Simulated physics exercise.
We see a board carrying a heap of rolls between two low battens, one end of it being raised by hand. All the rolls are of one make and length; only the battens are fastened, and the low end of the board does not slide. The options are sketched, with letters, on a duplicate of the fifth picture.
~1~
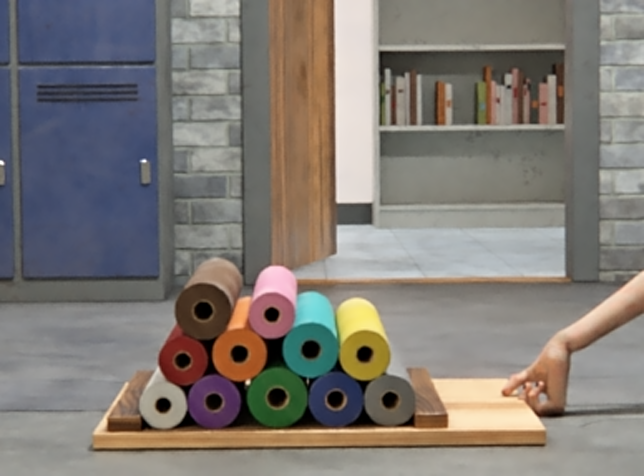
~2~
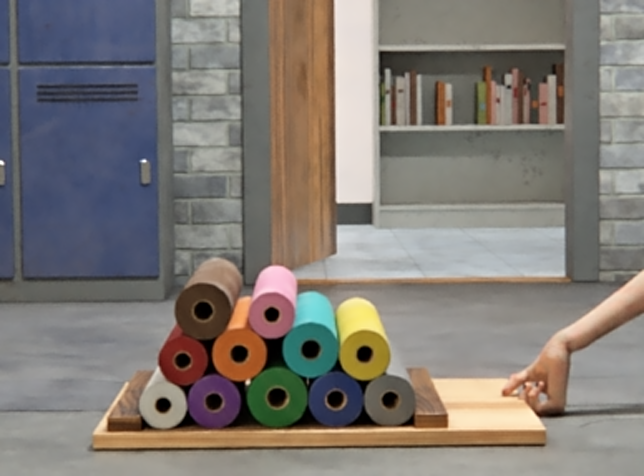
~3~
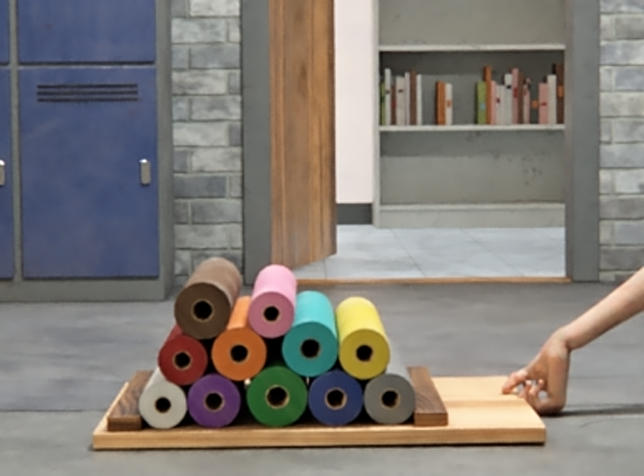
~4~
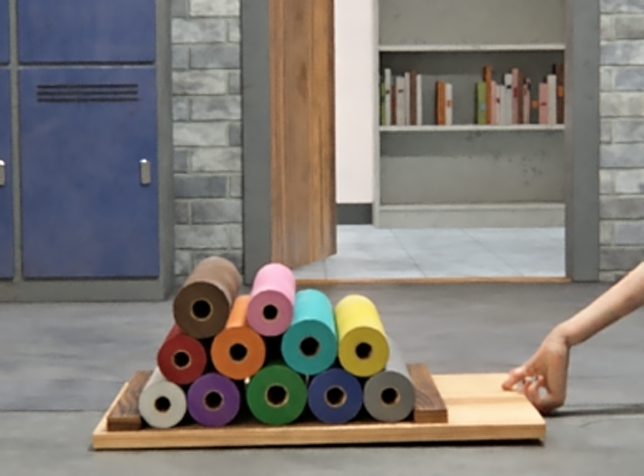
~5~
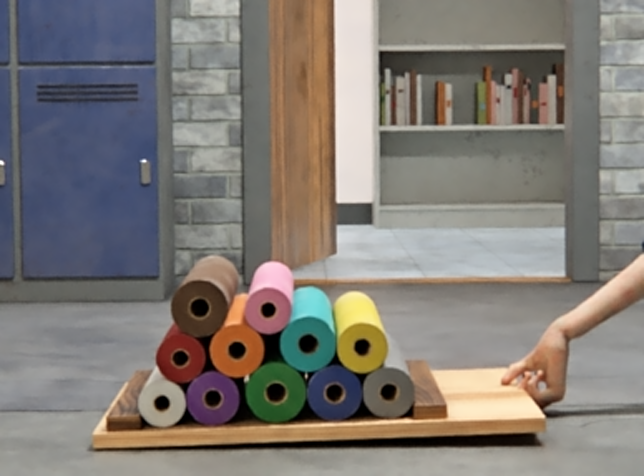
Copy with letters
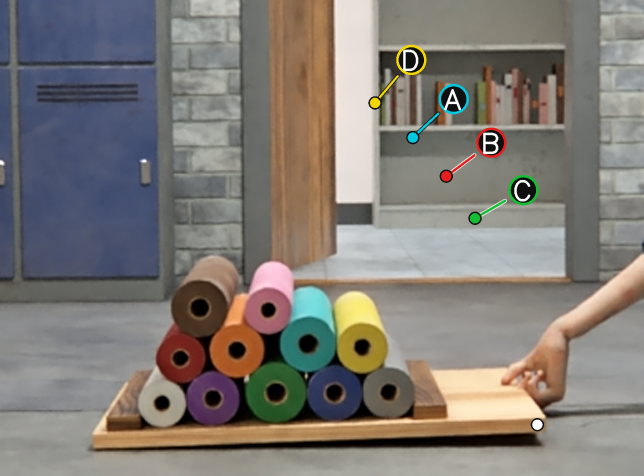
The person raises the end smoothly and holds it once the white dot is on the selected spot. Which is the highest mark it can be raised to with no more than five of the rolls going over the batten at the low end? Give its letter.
Lift it to C and no more.
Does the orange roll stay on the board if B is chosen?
No.
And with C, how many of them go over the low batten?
The count is four.
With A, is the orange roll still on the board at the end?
No, with A.
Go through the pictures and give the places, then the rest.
Yellow roll (365, 355); orange roll (240, 354); pink roll (272, 315), in the first picture.
Pink roll (272, 315); brown roll (203, 311), in the second picture.
Board (318, 403); purple roll (214, 401), in the third picture.
Board (318, 401); white roll (163, 404); purple roll (214, 400), in the fourth picture.
Board (318, 398); white roll (162, 403); purple roll (213, 398), in the fifth picture.
On the marked copy, A at (413, 138); B at (446, 176); C at (475, 219); D at (375, 103); the white dot at (538, 425).
Following C. Soon after the start, board at 17°.
Later, board at 30°.
In the end, board at 30°, four over the low batten (red, orange, pink, brown).
As for the rest, A six over the low batten; B six over the low batten; D eleven over the low batten.
